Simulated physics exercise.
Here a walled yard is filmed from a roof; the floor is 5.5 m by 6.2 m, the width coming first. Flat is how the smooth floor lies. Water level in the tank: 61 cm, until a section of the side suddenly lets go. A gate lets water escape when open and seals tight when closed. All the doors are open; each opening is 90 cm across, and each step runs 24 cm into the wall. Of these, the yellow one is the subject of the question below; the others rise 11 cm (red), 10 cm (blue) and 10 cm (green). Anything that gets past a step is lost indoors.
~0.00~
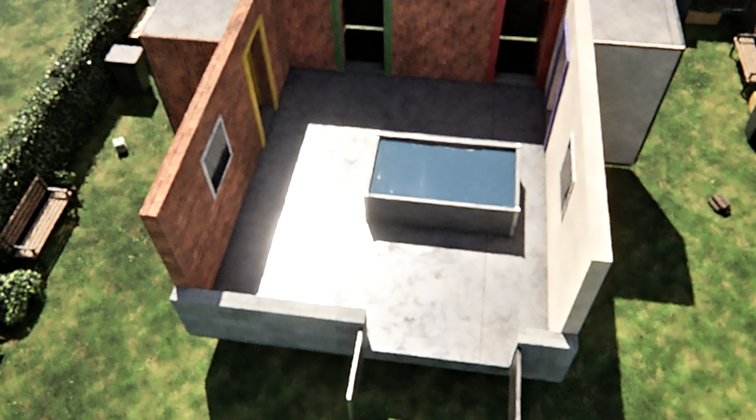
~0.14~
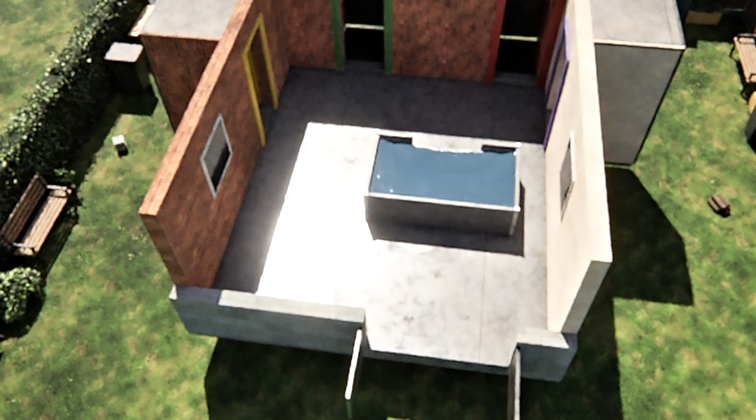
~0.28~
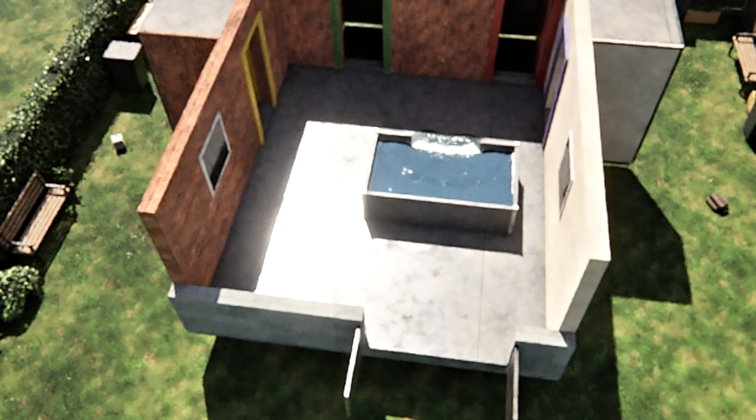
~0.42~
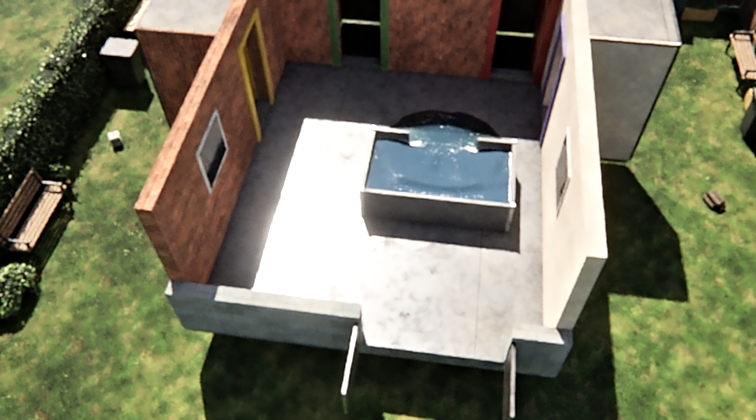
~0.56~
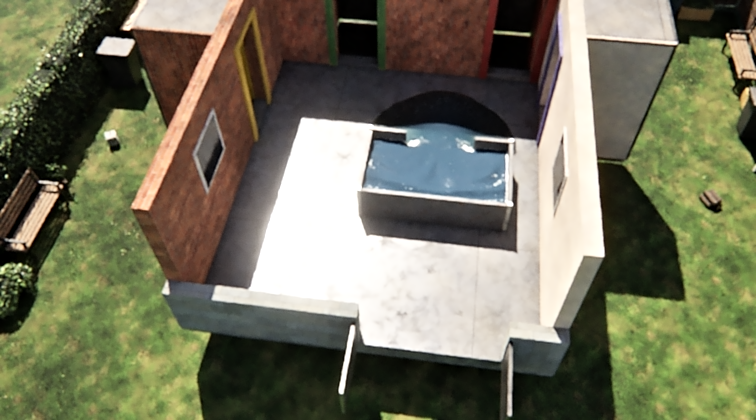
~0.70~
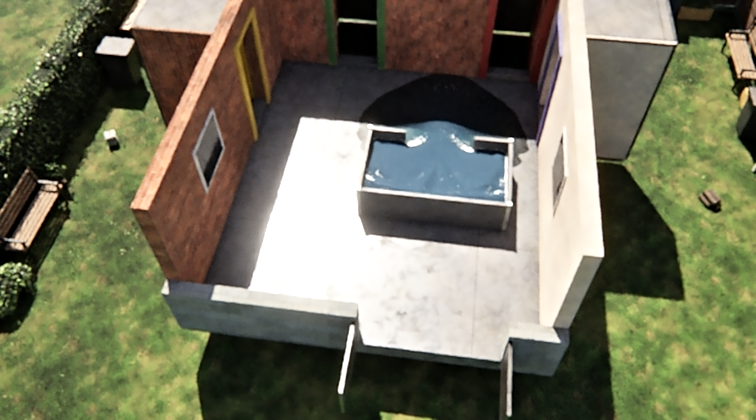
A walled yard with a smooth pale floor, brick on the left and back and whitish on the right, is seen from high above, with grass around it. A tank of blue water stands right of centre, with a yellow-framed doorway on the left and green and red ones behind. The water churns, then pours through a gap on the tank's far side, spreading a dark patch backward, as the view drifts slightly.
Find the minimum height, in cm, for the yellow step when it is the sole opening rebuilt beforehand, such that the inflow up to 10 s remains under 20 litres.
The minimum height is about 6.5 cm.
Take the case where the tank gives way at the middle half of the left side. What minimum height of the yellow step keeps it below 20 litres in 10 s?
Near 13.0 cm.
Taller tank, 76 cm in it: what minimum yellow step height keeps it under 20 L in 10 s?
8.5 cm.
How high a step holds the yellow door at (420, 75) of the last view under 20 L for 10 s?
Around 25 cm would do it.
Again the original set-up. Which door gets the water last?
Yellow, last of all.
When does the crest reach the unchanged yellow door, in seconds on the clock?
Around 5.5 s.
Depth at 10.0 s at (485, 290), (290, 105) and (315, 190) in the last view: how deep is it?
Ordered as asked: 3, 7, 4 cm.
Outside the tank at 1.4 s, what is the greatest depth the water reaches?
About 34 cm at most.
After 1.4 s water covers 25 % of the floor, deepest (34 cm) near (440, 75); it has not reached the yellow door.
After 3.0 s water covers 35 % of the floor, deepest (24 cm) near (281, 67); 5 cm at the yellow door, 0 litres in over its 15 cm step.
After 10.0 s water covers 95 % of the floor, deepest (9 cm) near (279, 73); 7 cm at the yellow door, 0 litres in over its 15 cm step.
At the yellow door as built, the water arrived by 2.8 s and peaked near 10 cm at 5.6 s.
With a step of 5.5 cm, 34 litres would have come in within the 10 s; with 7.5 cm, 11 litres. So under 20 litres takes about 6.5 cm.
